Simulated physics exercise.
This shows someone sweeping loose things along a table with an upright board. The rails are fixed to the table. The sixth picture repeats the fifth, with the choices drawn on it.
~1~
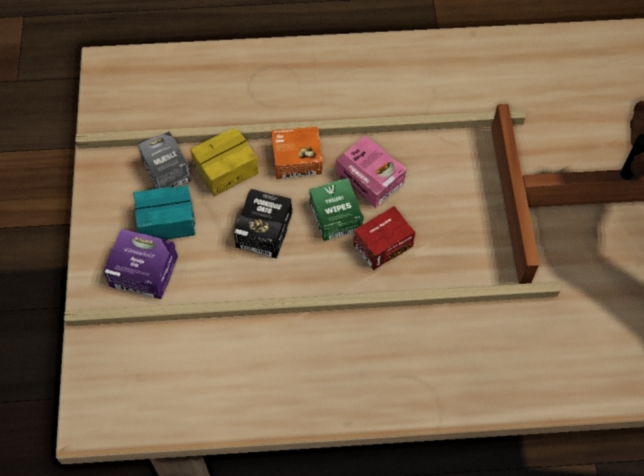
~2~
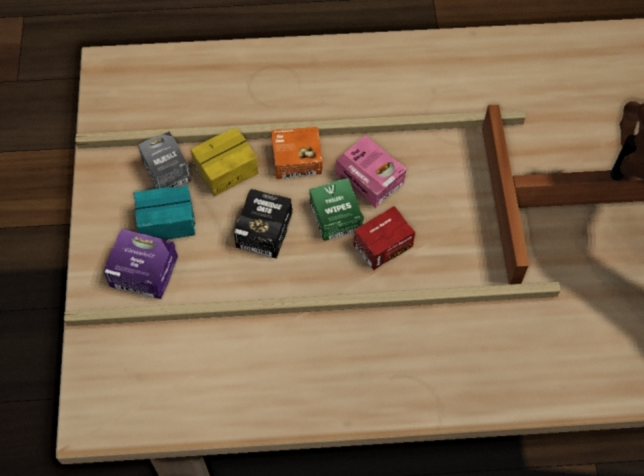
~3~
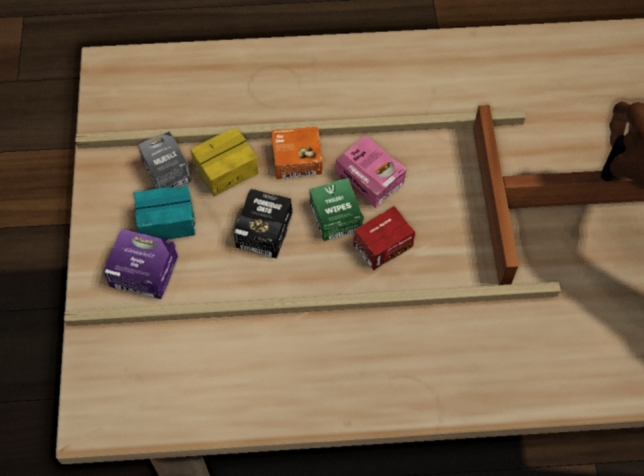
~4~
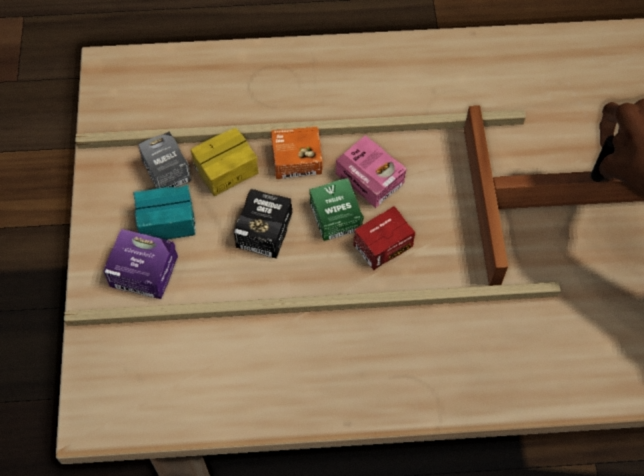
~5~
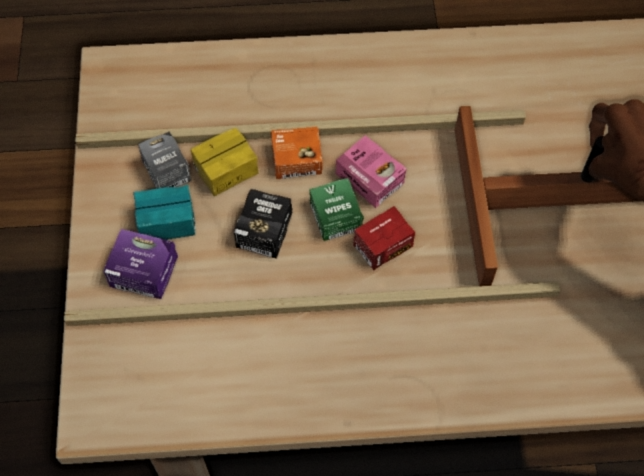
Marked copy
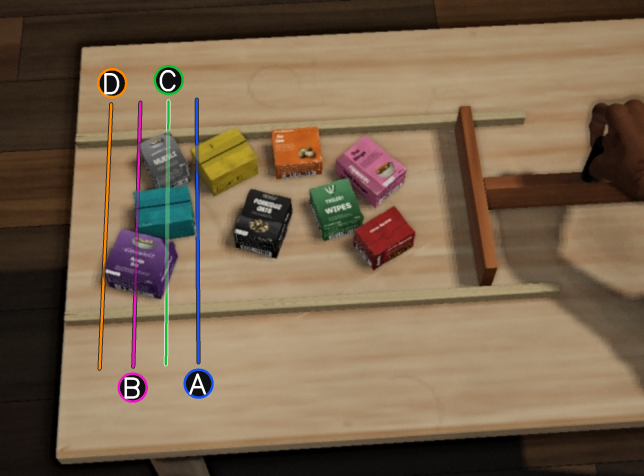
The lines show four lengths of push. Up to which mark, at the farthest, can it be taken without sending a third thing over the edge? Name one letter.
A.
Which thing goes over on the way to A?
It is the grey packet.
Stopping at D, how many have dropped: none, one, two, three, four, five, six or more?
Six or more.
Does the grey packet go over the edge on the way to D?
Yes.
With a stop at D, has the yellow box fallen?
Yes.
On the marked copy, A at (198, 222); B at (137, 225); C at (167, 223); D at (106, 227).
Taking A. A third of the way, board (378, 189); orange packet (277, 151); pink box (335, 165).
Two thirds of the way, board (278, 194); grey packet (107, 163); purple packet (131, 268).
When it is over, board (199, 199); grey packet over the edge; purple packet (67, 284); one fallen.
As for the rest, B drops six; C drops four; D drops seven.
